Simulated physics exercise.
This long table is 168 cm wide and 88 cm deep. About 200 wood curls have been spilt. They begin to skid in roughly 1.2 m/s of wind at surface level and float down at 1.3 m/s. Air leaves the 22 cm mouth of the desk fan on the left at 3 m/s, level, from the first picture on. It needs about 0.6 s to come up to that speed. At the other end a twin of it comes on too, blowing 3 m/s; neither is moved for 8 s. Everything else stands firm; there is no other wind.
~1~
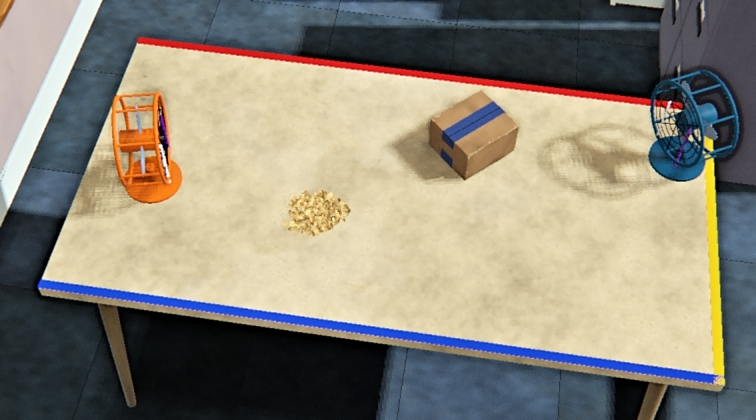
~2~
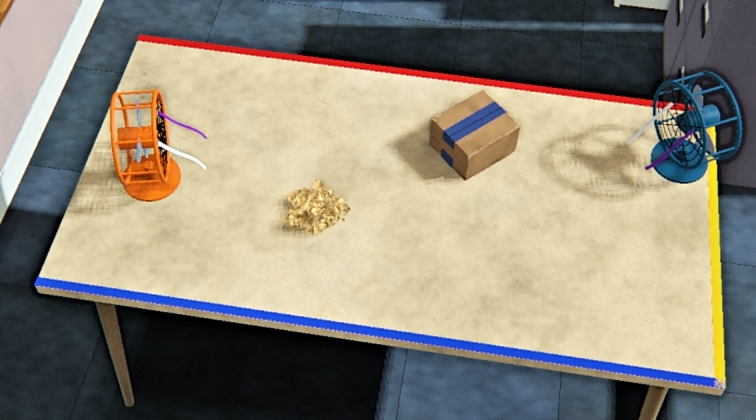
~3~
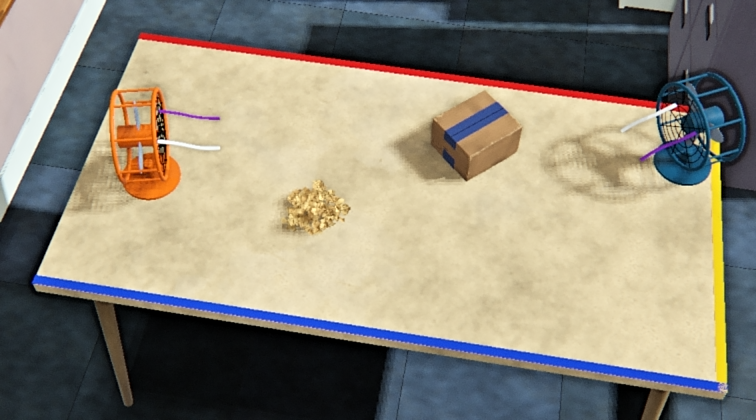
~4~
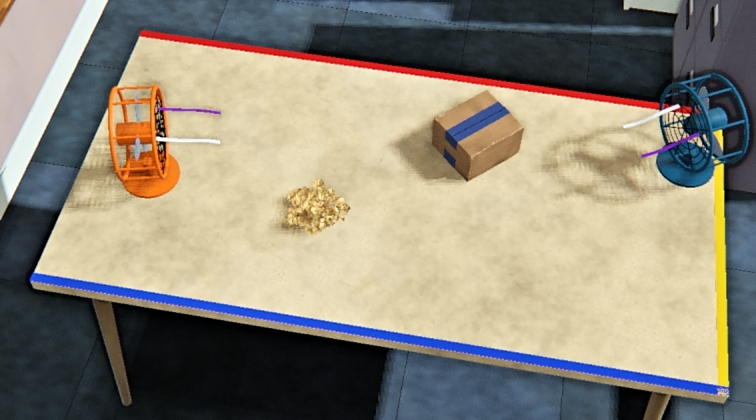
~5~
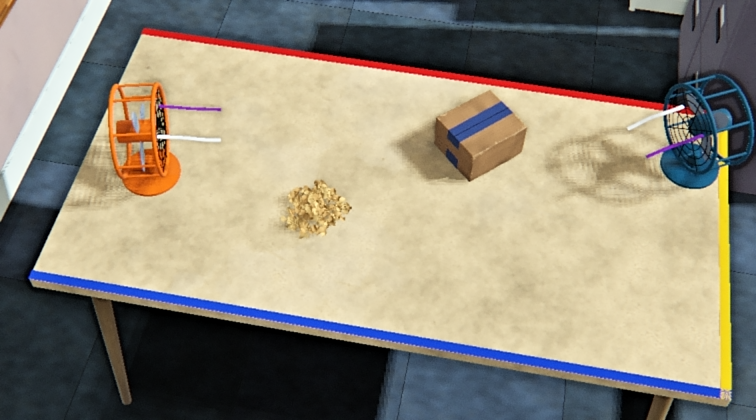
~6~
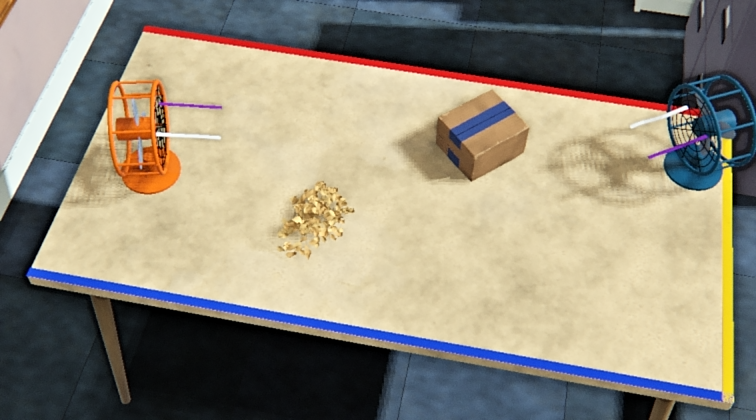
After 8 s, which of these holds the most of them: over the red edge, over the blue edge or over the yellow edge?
It is blue that takes the most.
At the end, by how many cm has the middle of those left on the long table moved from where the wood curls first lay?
Roughly 5 cm.
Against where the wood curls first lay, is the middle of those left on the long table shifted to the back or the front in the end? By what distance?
Towards the front, some 5 cm.
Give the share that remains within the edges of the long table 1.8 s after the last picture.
Some 60 per cent.
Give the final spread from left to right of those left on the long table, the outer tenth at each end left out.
Roughly 10 cm.
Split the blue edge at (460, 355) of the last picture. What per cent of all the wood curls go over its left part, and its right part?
About 40 % left and 0 % right.
Then, 0.8 s after the last picture, 75 % are still on the top, 0 % are over the red edge, 24 % over the blue edge and 0 % over the yellow edge; the middle of those left on the top is near (339, 226).
Then, 1.8 s after the last picture, 63 % are still on the top, 0 % are over the red edge, 37 % over the blue edge and 0 % over the yellow edge; the middle of those left on the top is near (325, 222).
Then, 3.6 s after the last picture, 60 % are still on the top, 0 % are over the red edge, 40 % over the blue edge and 0 % over the yellow edge; the middle of those left on the top is near (325, 222).
Then, 7.2 s after the last picture, at the end, 0 % are over the red edge, 44 % over the blue edge and 0 % over the yellow edge; the middle of those left on the top is near (325, 222).
